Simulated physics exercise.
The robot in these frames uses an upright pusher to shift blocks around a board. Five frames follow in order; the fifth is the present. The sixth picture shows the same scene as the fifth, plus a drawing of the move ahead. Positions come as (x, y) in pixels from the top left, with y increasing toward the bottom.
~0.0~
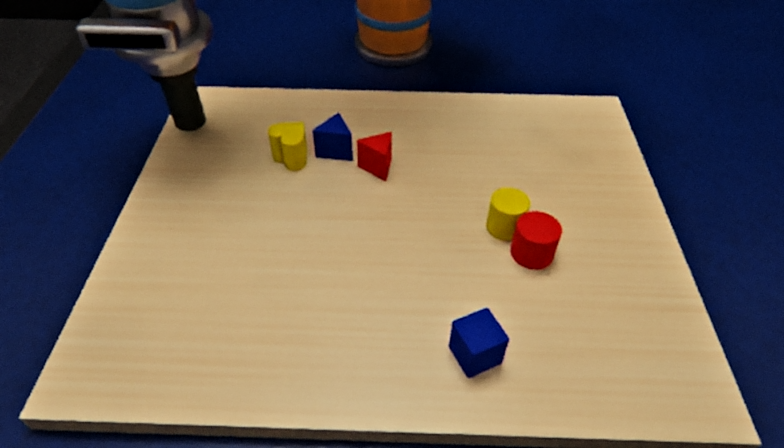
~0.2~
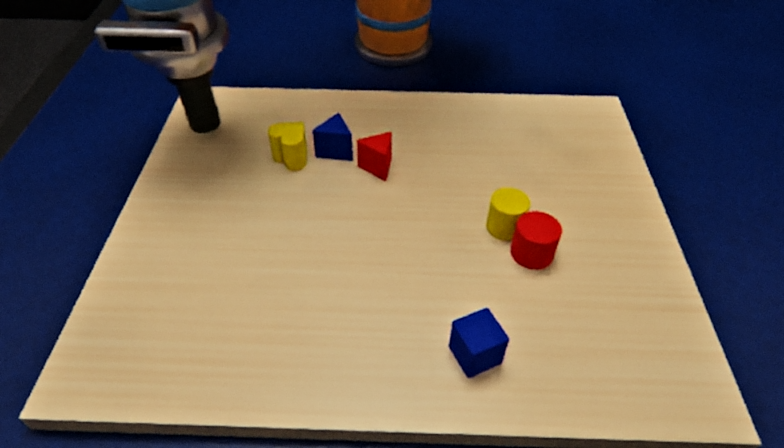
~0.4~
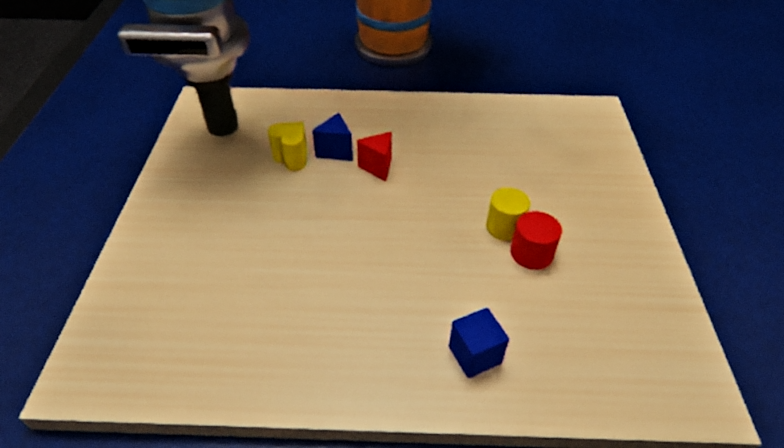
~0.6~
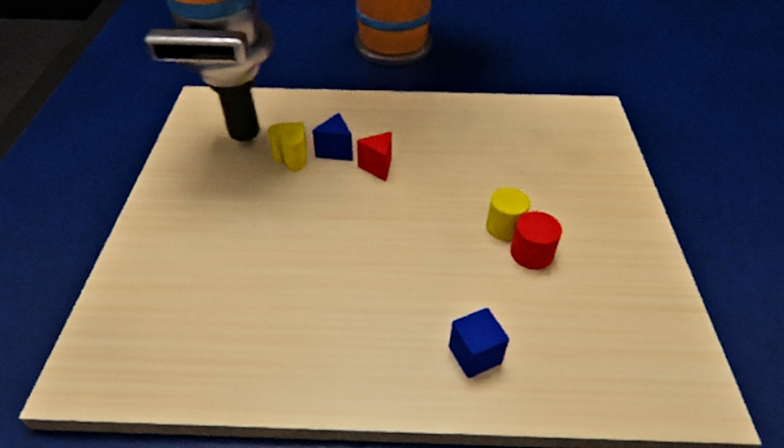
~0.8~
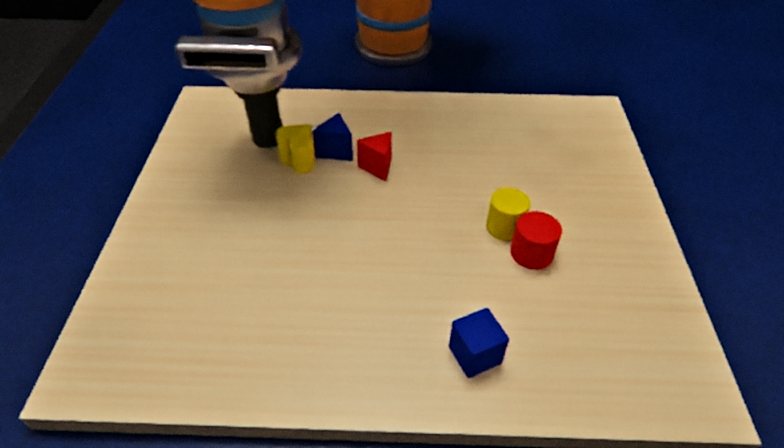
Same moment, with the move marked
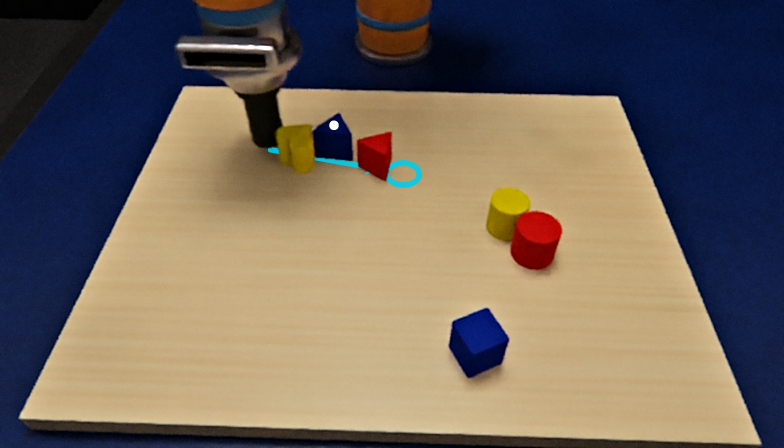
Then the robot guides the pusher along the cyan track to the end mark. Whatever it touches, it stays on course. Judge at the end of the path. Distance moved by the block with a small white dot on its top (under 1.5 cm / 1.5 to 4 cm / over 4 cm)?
Its displacement is above 4 cm.
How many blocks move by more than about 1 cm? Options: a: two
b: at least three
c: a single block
Answer: B.
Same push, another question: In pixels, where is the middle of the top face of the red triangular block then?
If I read the scene right, the answer is (432, 152).
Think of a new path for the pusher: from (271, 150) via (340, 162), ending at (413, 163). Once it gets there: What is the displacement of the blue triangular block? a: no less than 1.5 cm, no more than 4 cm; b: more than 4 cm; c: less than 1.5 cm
The answer is b.
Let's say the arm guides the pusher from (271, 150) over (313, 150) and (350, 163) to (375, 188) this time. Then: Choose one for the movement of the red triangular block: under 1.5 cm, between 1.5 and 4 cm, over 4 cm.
The block winds up 1.5 to 4 cm from where it is now.
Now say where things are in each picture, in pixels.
In the first picture, lower end of the pusher (191, 122), tops of blocks, yellow heart (288, 132), blue triangular block (334, 125), red triangular block (378, 142).
In the second picture, pusher (206, 125), blocks as before.
In the third picture, pusher (224, 128), blocks as before.
In the fourth picture, pusher (245, 133), blocks as before.
In the fifth picture, pusher (268, 139), yellow heart (296, 134), blue triangular block (334, 125), red triangular block (378, 142).
The drawn path runs from (271, 150) directly to (403, 174); the dot is on the blue triangular block.
On the path given first. One third of the way, pusher (312, 147); yellow heart (331, 150), turned 25° clockwise; blue triangular block (350, 128), turned 75° anticlockwise.
Two thirds of the way, pusher (358, 155); yellow heart (354, 164), turned 95° clockwise; blue triangular block (375, 124), turned 80° anticlockwise; red triangular block (386, 145), turned 25° anticlockwise.
At the end, pusher (403, 163); yellow heart (356, 165), turned 105° clockwise; blue triangular block (382, 123), turned 110° anticlockwise; red triangular block (432, 152), turned 50° anticlockwise.
